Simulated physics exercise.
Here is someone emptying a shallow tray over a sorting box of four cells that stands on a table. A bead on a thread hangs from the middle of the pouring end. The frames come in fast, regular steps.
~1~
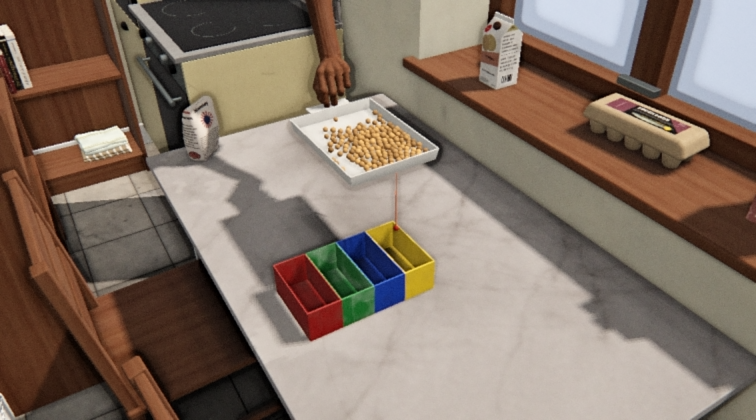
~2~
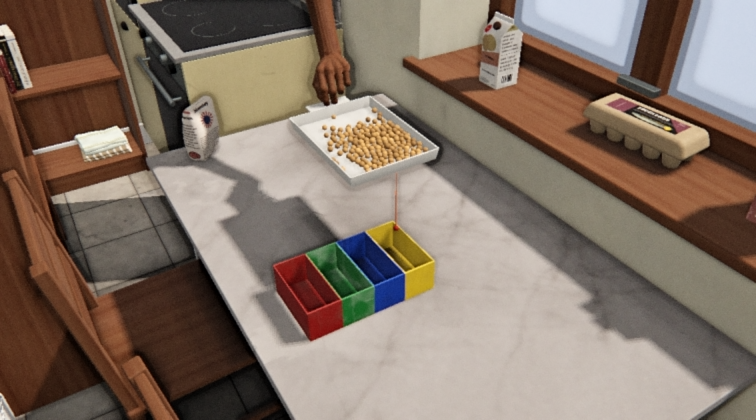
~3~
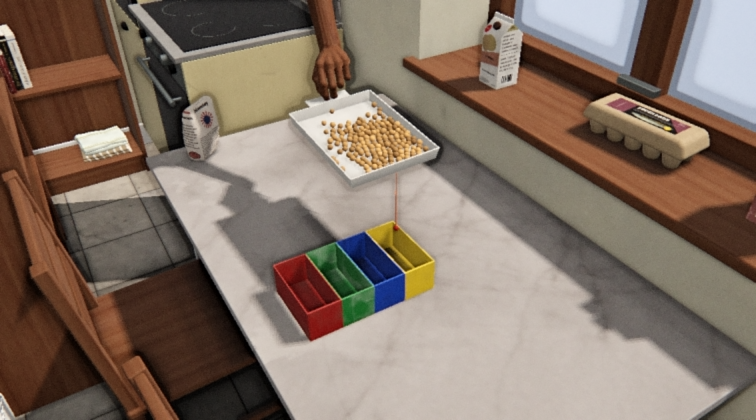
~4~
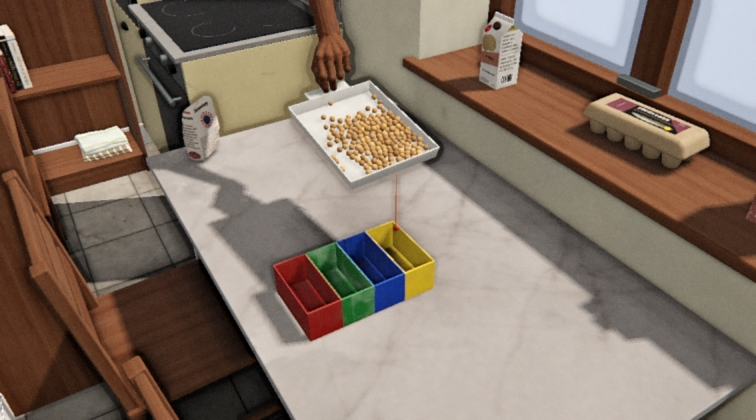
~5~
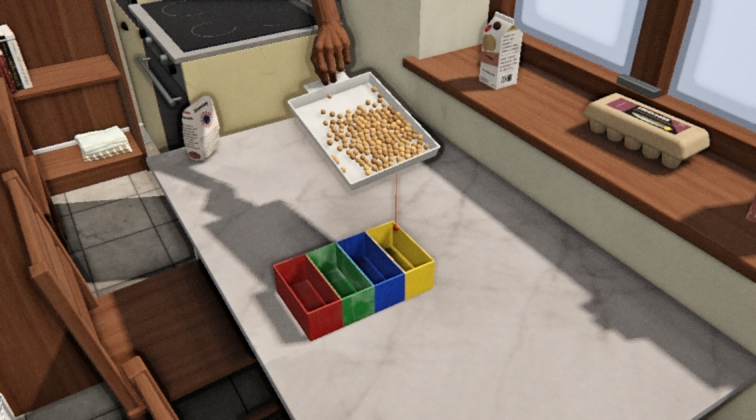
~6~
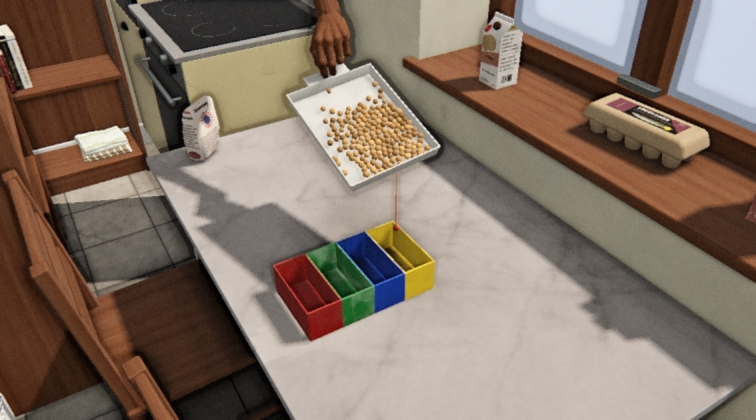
The clip opens on a hand holding a shallow white tray of round wooden beads above a marble-topped table, near a box with red, green, blue and yellow cells. The hand gradually tilts the tray, its left front corner dipping lowest, and the beads shift and spread slightly toward the left inside it.
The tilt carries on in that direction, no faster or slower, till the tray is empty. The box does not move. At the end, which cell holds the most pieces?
The blue cell gets the most.
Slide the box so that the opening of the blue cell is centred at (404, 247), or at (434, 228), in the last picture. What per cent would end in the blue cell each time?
About 10 and 0 per cent.
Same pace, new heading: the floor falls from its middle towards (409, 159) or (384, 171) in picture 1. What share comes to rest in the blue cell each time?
About 0 and 40 per cent.
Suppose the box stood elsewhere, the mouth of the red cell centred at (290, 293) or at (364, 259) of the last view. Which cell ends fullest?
In turn: The blue cell; the red one.
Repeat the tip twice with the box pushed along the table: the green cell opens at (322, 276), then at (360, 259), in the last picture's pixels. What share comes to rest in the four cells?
In turn 90 and 100 in a hundred.
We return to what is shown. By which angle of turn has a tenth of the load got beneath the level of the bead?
Roughly 80°.
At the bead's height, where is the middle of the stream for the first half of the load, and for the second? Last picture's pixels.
At about (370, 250), then at (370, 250).
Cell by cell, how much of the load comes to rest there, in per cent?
In per cent, red cell 0, green cell 20, blue cell 70 and yellow cell 10.
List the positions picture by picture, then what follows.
Corners of the pouring end near (352, 176) and (436, 148), level; middle of the load near (379, 143), round wooden beads; bead on its thread near (396, 228); red cell near (325, 318); green cell near (358, 304); blue cell near (390, 291); yellow cell near (420, 278), in the first picture.
Corners of the pouring end near (352, 176) and (436, 148), level; middle of the load near (379, 142), in the second picture.
Corners of the pouring end near (352, 178) and (436, 147), tipped barely, lowest at the left corner; middle of the load near (379, 140), in the third picture.
Corners of the pouring end near (352, 180) and (436, 147), tipped a little, lowest at the left corner; middle of the load near (379, 136), in the fourth picture.
Corners of the pouring end near (352, 182) and (437, 146), tipped a little, lowest at the left corner; middle of the load near (380, 138), only a few on the move, in the fifth picture.
Corners of the pouring end near (352, 184) and (437, 146), tipped clearly, lowest at the left corner; middle of the load near (380, 137), near two thirds on the move; red cell near (325, 318); green cell near (358, 304); blue cell near (390, 291); yellow cell near (420, 278), in the sixth picture.
Shortly afterwards, tray tipped steeply; all but a few on the tray; only a few falling or outside the box.
Next, tray tipped past a quarter turn; a little on the tray; near half in the blue cell; a little in the green cell; a little in the yellow cell; only a few in the red cell; near a quarter falling or outside the box.
Some moments later, tray tipped past a quarter turn; near two thirds in the blue cell; a little in the green cell; a little in the yellow cell; only a few in the red cell; a little falling or outside the box.
In the end, tray tipped past a quarter turn; near two thirds in the blue cell; a little in the green cell; a little in the yellow cell; only a few in the red cell; a little outside the box.
